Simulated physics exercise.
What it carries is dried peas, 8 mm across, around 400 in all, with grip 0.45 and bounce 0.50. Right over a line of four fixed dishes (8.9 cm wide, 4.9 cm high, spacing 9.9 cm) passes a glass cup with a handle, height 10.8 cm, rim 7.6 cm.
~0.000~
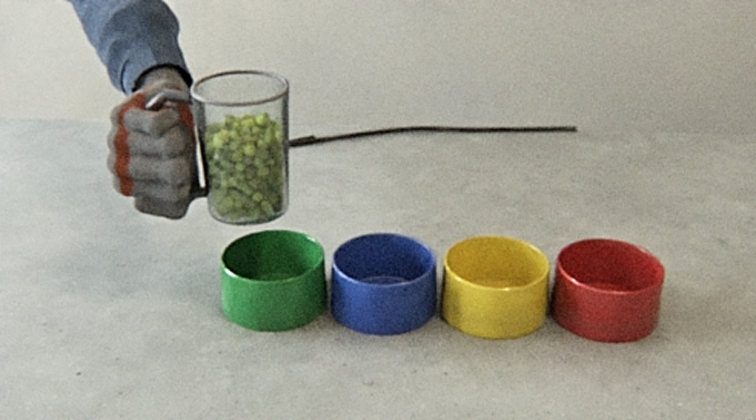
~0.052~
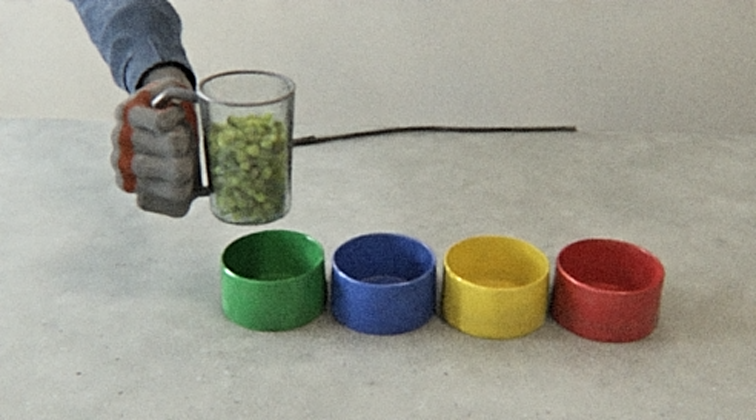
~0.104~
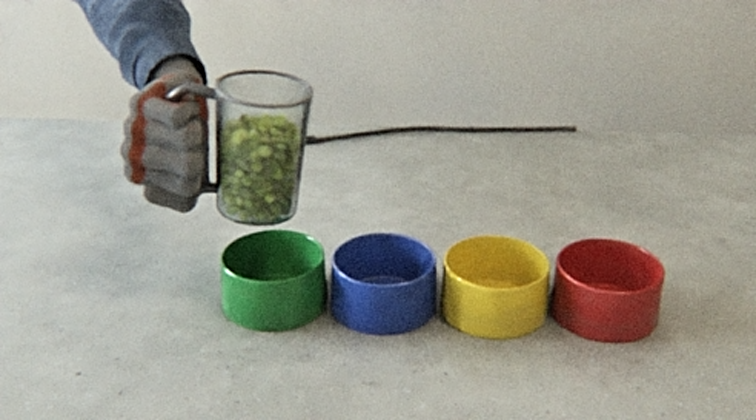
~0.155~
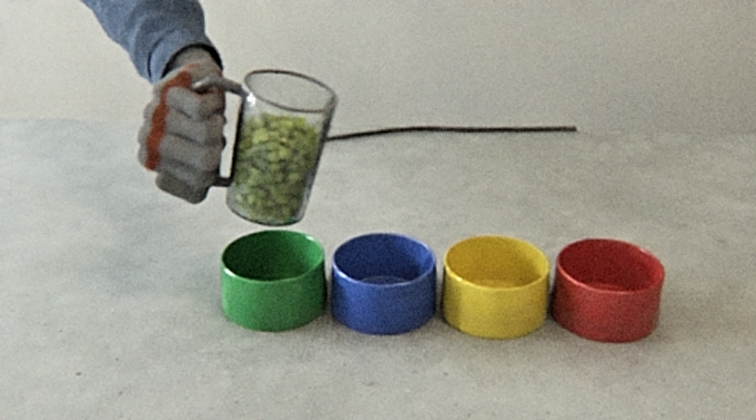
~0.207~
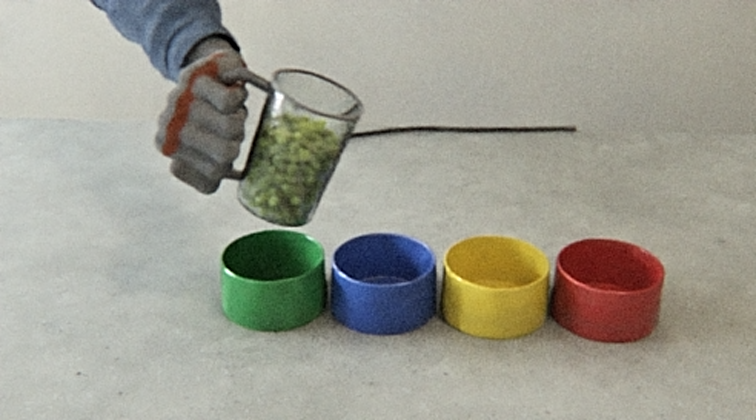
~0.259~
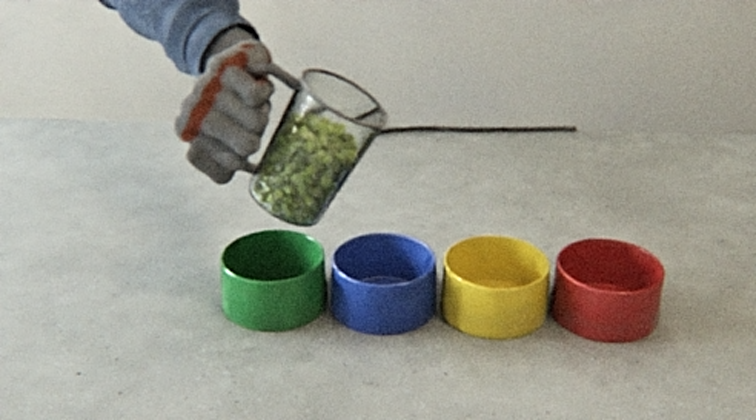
We see a gloved hand holding a clear handled cup of green dried peas above a row of green, blue, yellow and red dishes; the hand moves the cup to the right while steadily tilting it rightward.
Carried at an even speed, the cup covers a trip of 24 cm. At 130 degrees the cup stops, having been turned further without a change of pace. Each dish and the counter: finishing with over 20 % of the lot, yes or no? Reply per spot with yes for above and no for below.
Red dish: Yes, above. Blue dish: No, below. Green dish: No, below. Yellow dish: No, below. Counter: No, below.
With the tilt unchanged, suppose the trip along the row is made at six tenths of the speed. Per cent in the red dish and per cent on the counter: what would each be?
Then the red dish gets 10 and the counter 10.
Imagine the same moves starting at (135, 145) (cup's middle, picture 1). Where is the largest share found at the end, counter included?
The biggest share goes to yellow.
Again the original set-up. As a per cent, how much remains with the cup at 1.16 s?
Somewhere near 0 per cent.
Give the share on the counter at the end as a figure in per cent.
Close to 0 %, more or less.
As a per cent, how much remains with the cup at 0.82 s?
Near 90 per cent of the load.
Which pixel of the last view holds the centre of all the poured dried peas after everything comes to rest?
Somewhere near (608, 283) in the last picture.
After 0.60 s, tilt 79 degrees; cup holds 100 %.
Then, at 0.82 s, tilt 111 degrees; cup holds 90 %, red 5 %.
Then, at 1.16 s, tilt 130 degrees; cup holds 0 %, red 100 %.
At rest (1.6 s), red 100 %, blue 0 %, green 0 %, yellow 0 %, counter 0 %.
